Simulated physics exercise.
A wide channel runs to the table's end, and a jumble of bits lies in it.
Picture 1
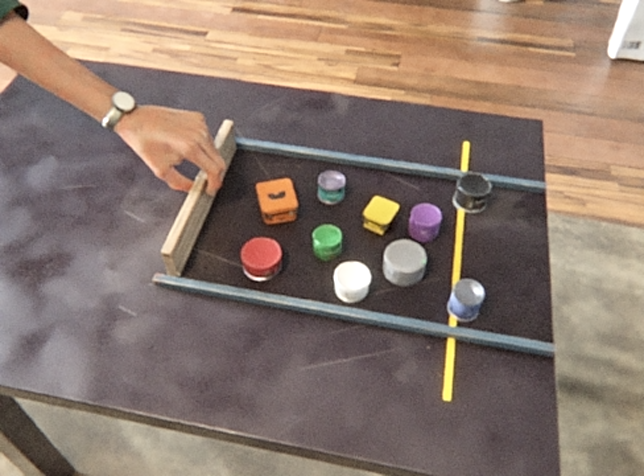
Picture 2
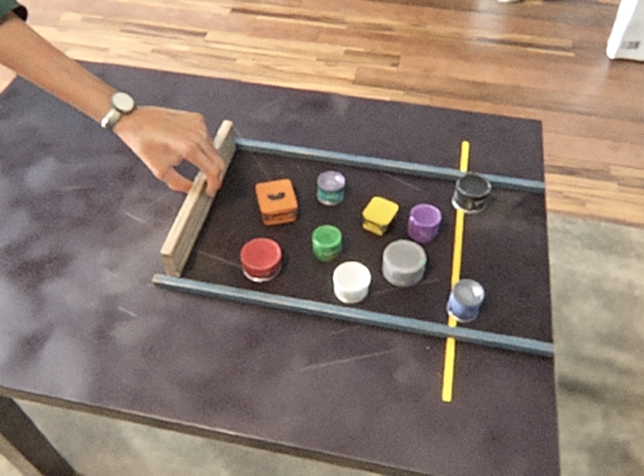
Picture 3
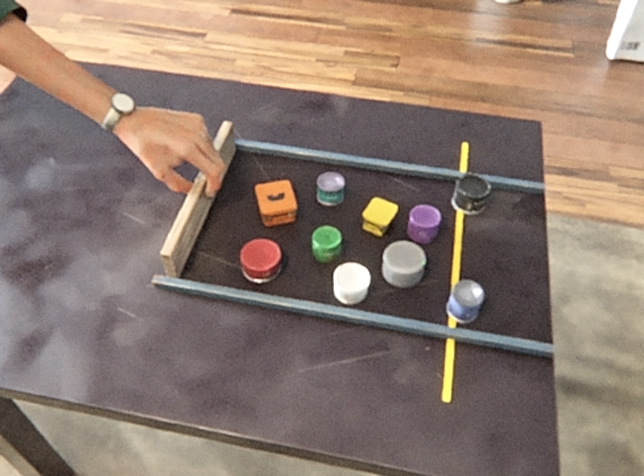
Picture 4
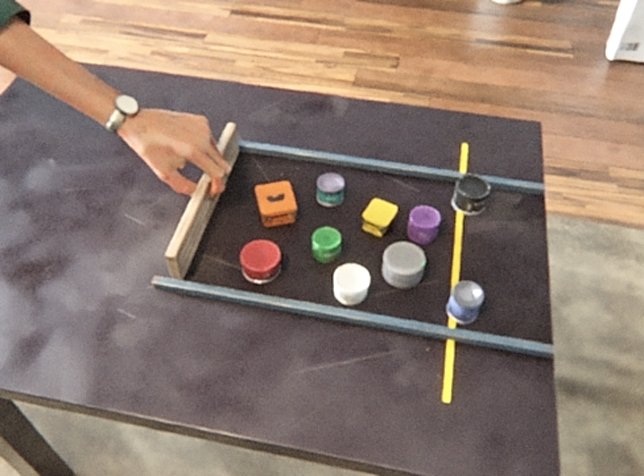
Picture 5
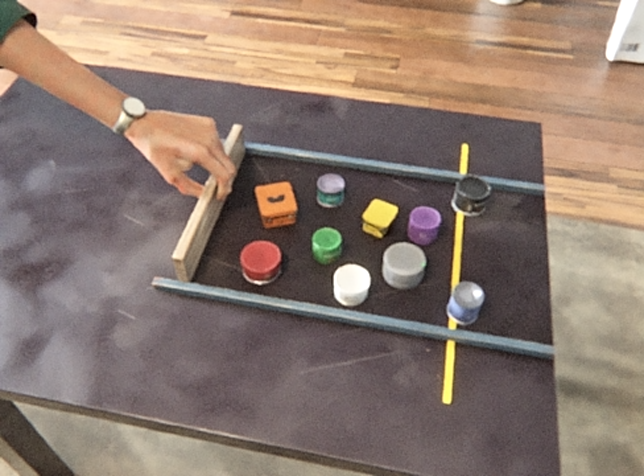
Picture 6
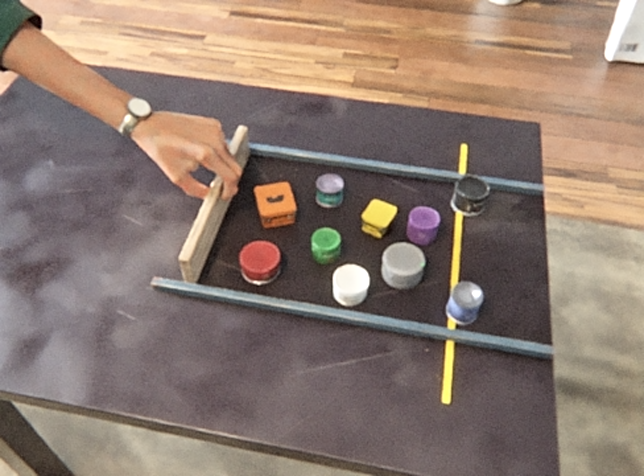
The clip shows a hand with a wristwatch holding a wooden board at the left of a channel on a dark table, then sliding it slightly right toward scattered colourful containers, which stay still near a yellow tape line.
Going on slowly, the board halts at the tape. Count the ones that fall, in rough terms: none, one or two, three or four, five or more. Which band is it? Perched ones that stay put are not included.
Pretty sure the pieces that leave the surface number zero this time.
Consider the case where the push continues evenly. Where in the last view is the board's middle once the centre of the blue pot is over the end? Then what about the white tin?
For the blue pot at (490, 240), for the white tin at (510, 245).
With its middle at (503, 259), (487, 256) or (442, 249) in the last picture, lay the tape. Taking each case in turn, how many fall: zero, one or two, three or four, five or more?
In order: Three or four, one or two, none.
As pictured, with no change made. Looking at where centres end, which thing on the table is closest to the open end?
Nearest once everything settles: Purple tub.
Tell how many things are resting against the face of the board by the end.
The number is 5.
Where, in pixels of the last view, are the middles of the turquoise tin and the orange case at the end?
Reading them off: First (474, 215); then (476, 240).
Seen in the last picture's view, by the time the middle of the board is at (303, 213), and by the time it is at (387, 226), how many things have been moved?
2 and 8.
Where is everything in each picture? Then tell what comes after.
In the first picture, black tin (472, 193); blue pot (466, 300); purple tub (425, 223); board (203, 194); tape (458, 249).
In the second picture, blue pot (465, 301); yellow case (380, 217).
In the third picture, purple tub (424, 225); grey lid (404, 264).
In the fourth picture, black tin (471, 195); turquoise tin (330, 190).
In the fifth picture, blue pot (465, 303); white tin (352, 285).
In the sixth picture, black tin (470, 196); blue pot (464, 303); purple tub (423, 226); board (219, 200); tape (457, 251).
Soon after, none off yet; black tin at rest near (470, 196); blue pot at rest near (464, 303); purple tub at rest near (423, 226).
Then, none off yet; black tin at rest near (470, 196); blue pot at rest near (464, 303); purple tub moved about its own width near (457, 231).
At rest, the number that fall off is zero.
